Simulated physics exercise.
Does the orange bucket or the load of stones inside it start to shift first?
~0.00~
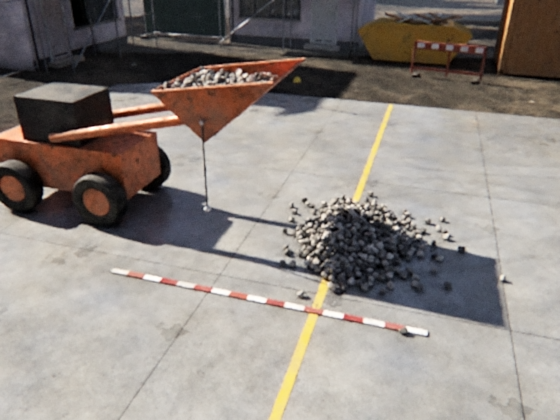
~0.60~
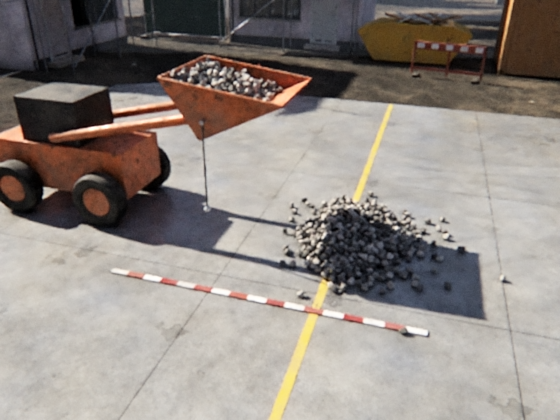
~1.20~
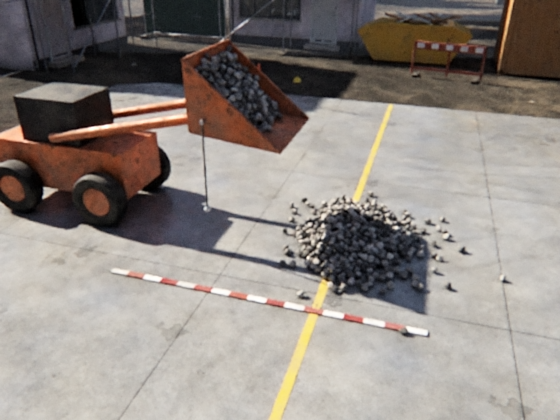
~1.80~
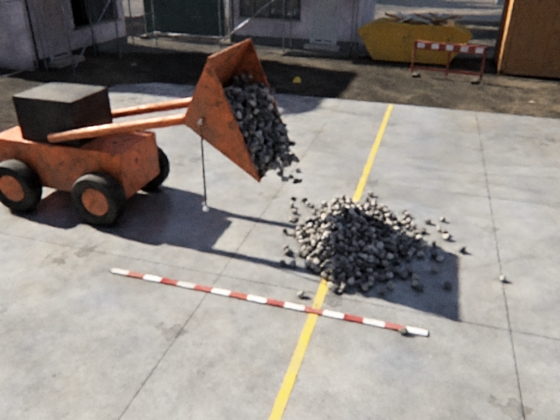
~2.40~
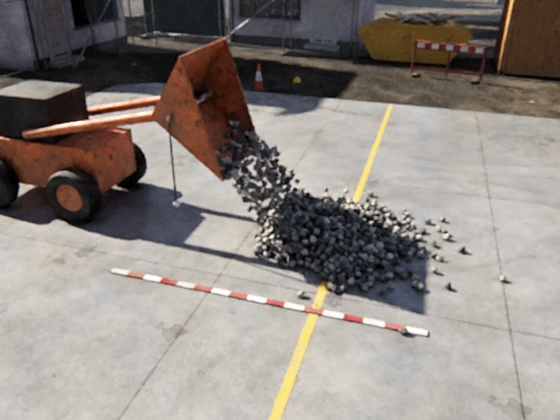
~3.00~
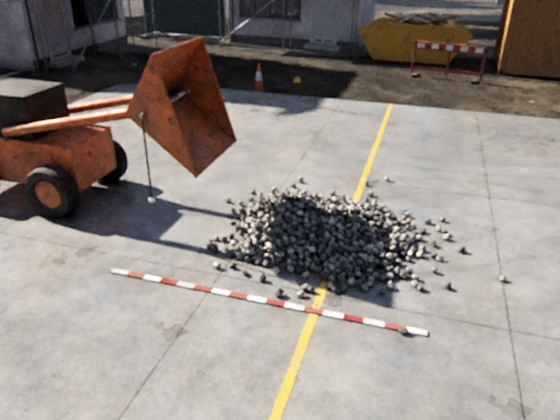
The bucket goes first. It is already tilting before the stones begin to slide inside it.
Concrete yard with an orange loader tipping grey stones onto a pile across a yellow line, backing left and ending empty.
